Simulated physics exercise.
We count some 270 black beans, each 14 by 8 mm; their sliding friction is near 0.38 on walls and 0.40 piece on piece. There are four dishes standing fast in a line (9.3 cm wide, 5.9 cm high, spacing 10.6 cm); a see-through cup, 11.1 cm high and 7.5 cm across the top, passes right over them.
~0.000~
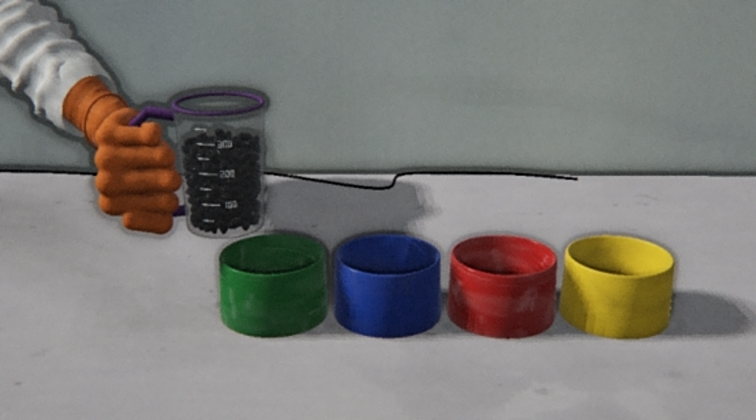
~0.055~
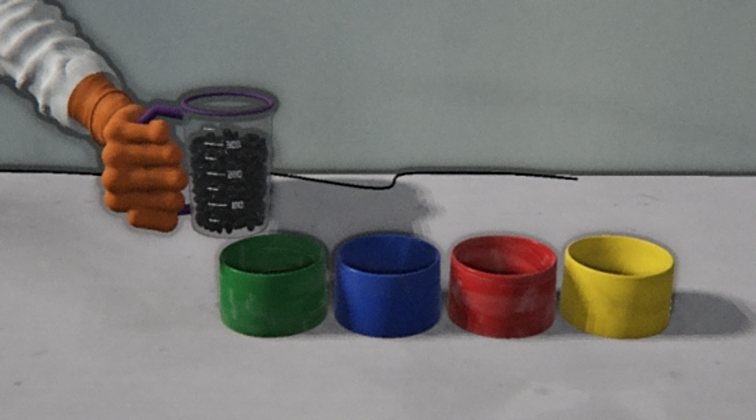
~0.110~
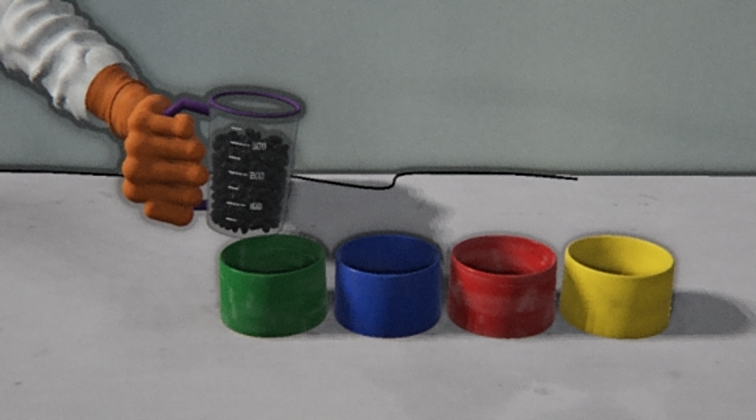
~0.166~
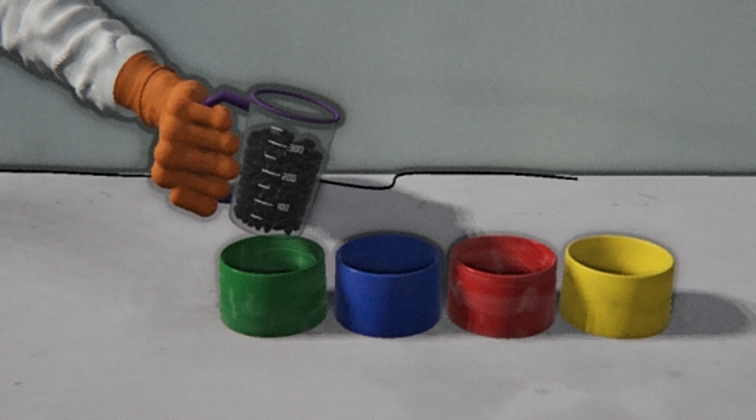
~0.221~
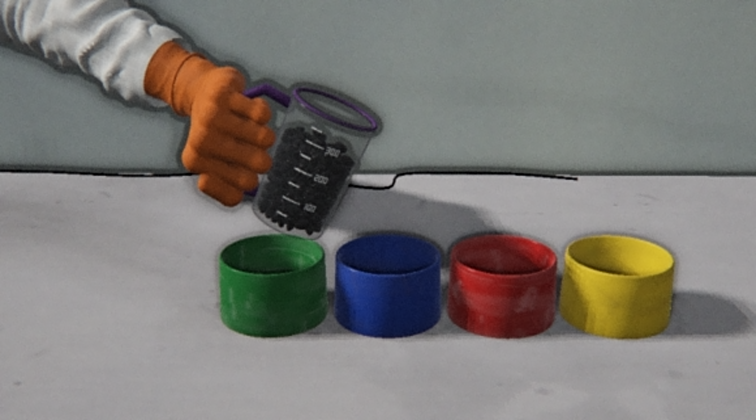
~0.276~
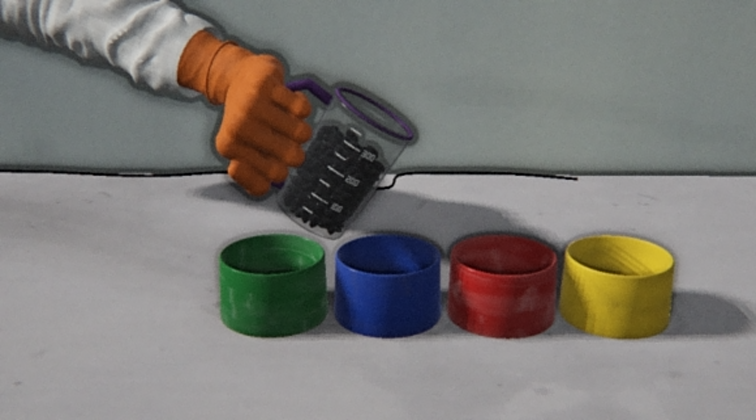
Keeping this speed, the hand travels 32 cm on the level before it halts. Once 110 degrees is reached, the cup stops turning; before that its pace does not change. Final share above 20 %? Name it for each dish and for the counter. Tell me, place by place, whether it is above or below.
Red: Below the mark; blue: Below the mark; green: Below the mark; yellow: Above the mark; counter: Above the mark.
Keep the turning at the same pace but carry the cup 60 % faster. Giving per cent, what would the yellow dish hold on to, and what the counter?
Shares - yellow 90, counter 10.
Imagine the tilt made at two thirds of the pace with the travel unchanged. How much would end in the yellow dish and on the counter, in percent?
In the yellow dish 90; on the counter 10.
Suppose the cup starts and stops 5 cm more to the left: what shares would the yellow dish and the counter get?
Yellow: 100, counter: 0.
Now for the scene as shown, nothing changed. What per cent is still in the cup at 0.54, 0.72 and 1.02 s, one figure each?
In order, near 100 %, 100 % and 30 %.
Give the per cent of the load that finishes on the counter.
About 35 %.
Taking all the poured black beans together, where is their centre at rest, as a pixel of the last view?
Approximately (641, 301) in the last picture.
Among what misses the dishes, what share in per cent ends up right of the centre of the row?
That works out to close to 100 per cent.
Then, at 0.54 s, tilt 70 degrees; cup holds 100 %.
After 0.72 s, tilt 97 degrees; cup holds 100 %.
Then, at 1.02 s, tilt 110 degrees; cup holds 30 %, yellow 35 %.
In the end, at 2.4 s, red 0 %, blue 0 %, green 0 %, yellow 65 %, counter 35 %.
